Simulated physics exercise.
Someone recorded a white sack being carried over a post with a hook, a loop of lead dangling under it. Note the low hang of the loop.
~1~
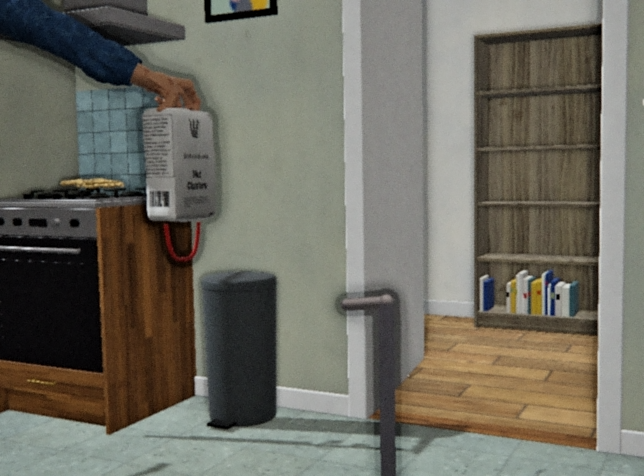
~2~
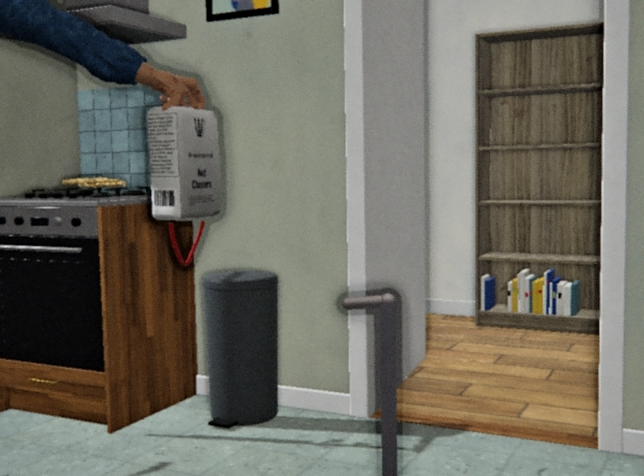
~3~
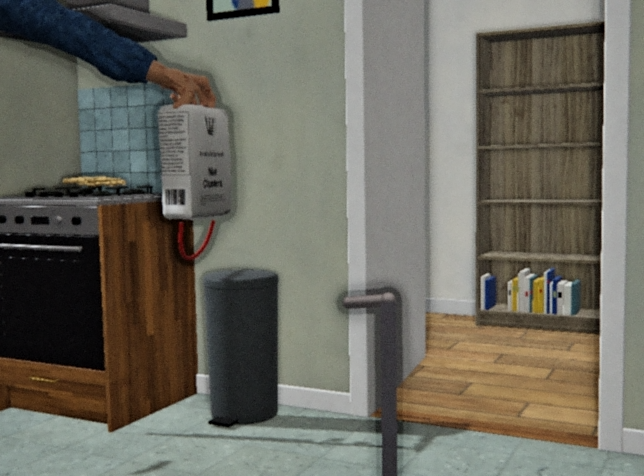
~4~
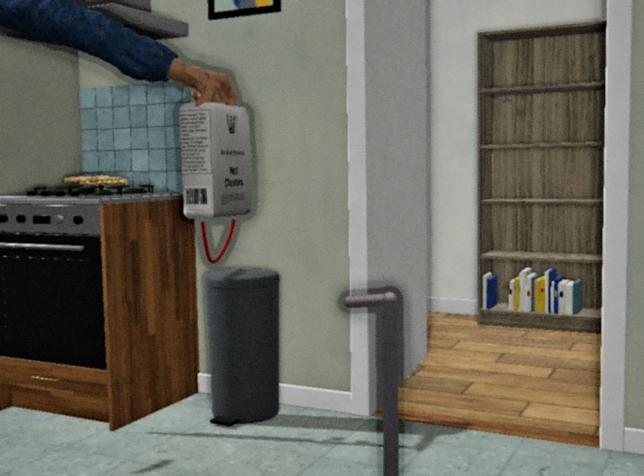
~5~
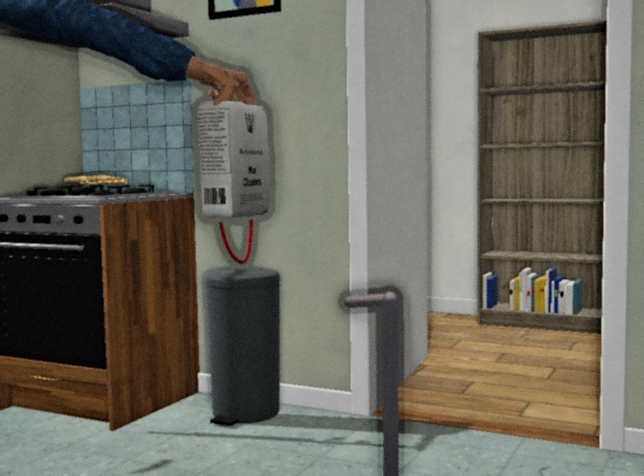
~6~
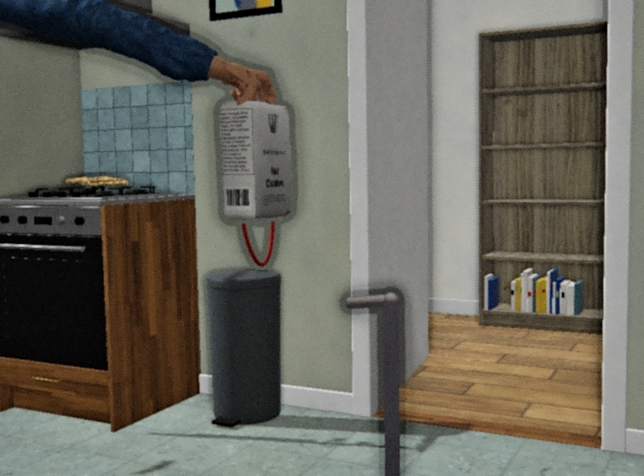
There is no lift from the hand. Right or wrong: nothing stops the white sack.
Right.
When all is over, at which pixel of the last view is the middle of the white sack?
Resting spot: Roughly (566, 155).
Then, 0.76 s on from there, sack over the post near (384, 159).
Then, 1.44 s on from there, sack past the post near (518, 156).
In the end, sack past the post near (566, 155). The white sack goes by freely.
